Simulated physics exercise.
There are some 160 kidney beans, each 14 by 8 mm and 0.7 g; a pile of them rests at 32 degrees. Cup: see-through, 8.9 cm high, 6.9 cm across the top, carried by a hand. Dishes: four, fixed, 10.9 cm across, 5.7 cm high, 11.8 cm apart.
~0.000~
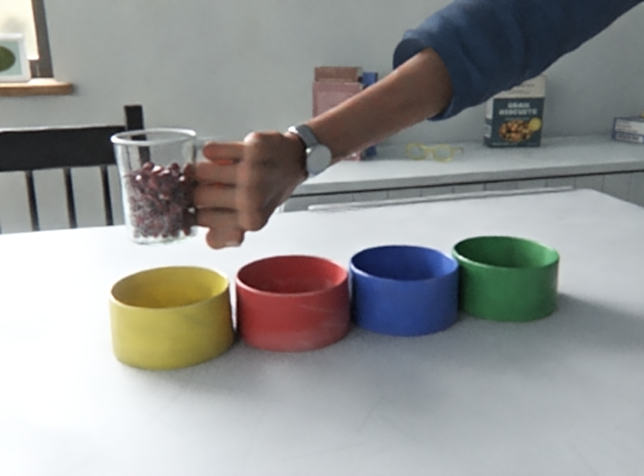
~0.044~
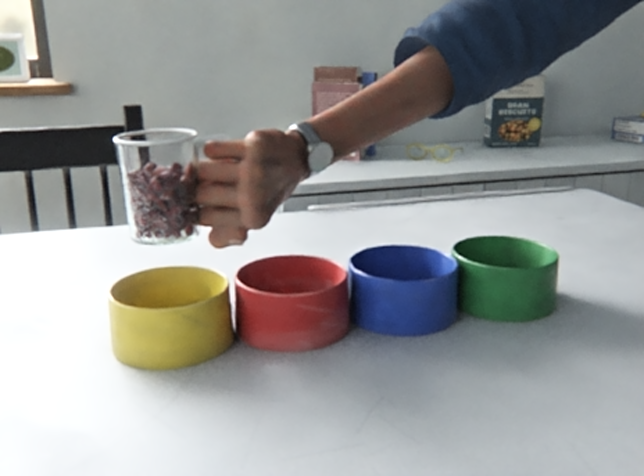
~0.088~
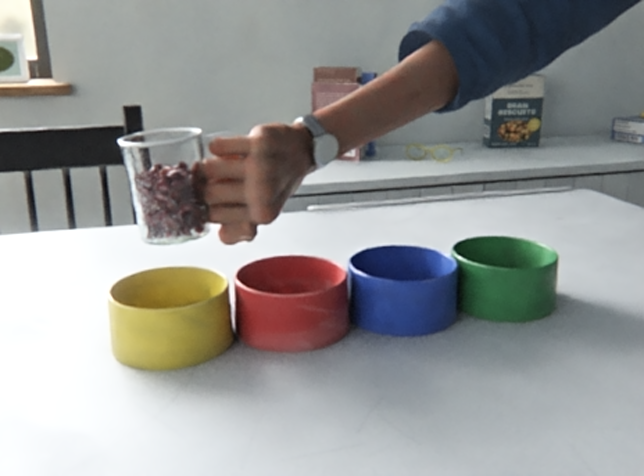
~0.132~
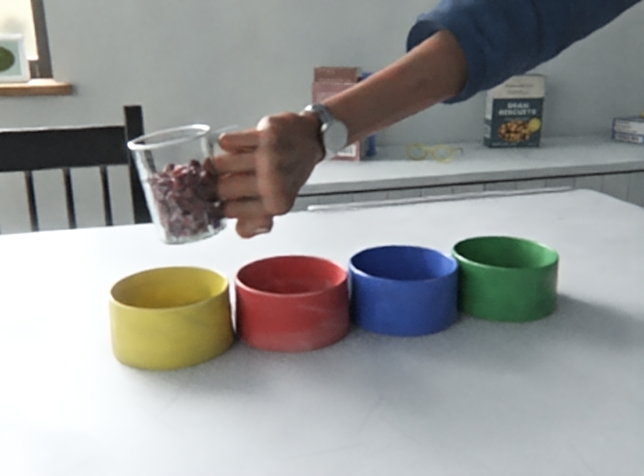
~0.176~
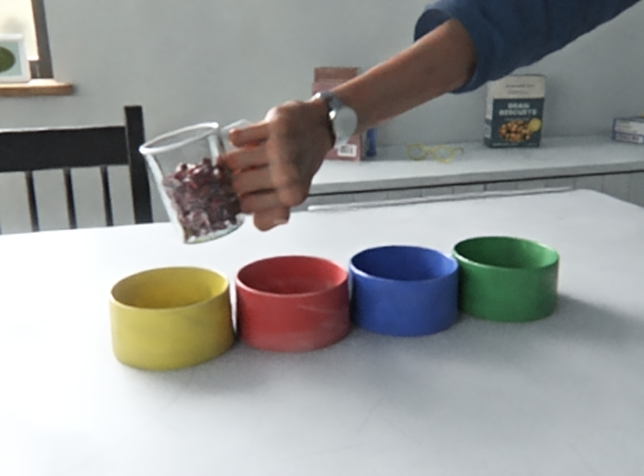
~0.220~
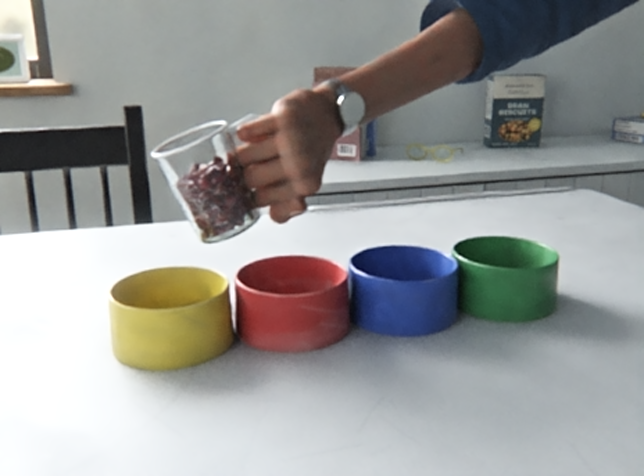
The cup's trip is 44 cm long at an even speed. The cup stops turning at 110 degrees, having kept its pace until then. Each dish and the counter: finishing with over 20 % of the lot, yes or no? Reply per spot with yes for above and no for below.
Red: No, below. Blue: Yes, above. Green: Yes, above. Yellow: No, below. Counter: No, below.
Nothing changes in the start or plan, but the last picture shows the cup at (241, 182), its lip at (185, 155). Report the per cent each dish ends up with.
You'd end up with red at 0, blue at 0, green at 100 and yellow at 0.
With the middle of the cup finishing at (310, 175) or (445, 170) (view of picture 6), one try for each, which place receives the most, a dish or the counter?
Red; blue.
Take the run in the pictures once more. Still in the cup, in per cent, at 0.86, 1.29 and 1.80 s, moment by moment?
About 95, 30, 5 per cent.
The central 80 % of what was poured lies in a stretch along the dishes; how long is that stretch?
Close to 16 centimetres along the dishes.
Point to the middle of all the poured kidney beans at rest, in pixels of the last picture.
Roughly (423, 302).
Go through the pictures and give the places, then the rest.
In the first frame, cup at (159, 187), tilt 0 degrees, lip at (114, 139), moved 0.0 cm; middle of the pieces at (156, 198); yellow dish at (170, 286); red dish at (292, 274); blue dish at (403, 262); green dish at (505, 252).
In the second frame, cup at (161, 187), tilt 1 degrees, lip at (115, 140), moved 0.2 cm; middle of the pieces at (158, 198).
In the third frame, cup at (169, 187), tilt 4 degrees, lip at (121, 142), moved 0.9 cm; middle of the pieces at (166, 198).
In the fourth frame, cup at (182, 186), tilt 9 degrees, lip at (131, 146), moved 2.1 cm; middle of the pieces at (181, 197).
In the fifth frame, cup at (197, 185), tilt 15 degrees, lip at (143, 150), moved 3.3 cm; middle of the pieces at (196, 196).
In the sixth frame, cup at (211, 184), tilt 21 degrees, lip at (154, 155), moved 4.6 cm; middle of the pieces at (211, 195); yellow dish at (170, 287); red dish at (291, 274); blue dish at (403, 262); green dish at (505, 252). The cup turns about 130 degrees a second and travels 29 cm a second.
Then, at 0.86 s, tilt 104 degrees; cup holds 95 %.
Then, at 1.29 s, tilt 110 degrees; cup holds 30 %, red 5 %, blue 60 %, green 5 %.
After 1.80 s, tilt 110 degrees; cup holds 5 %, red 5 %, blue 60 %, green 25 %.
By 2.6 s all is still; red 5 %, blue 60 %, green 35 %, yellow 0 %, counter 0 %.
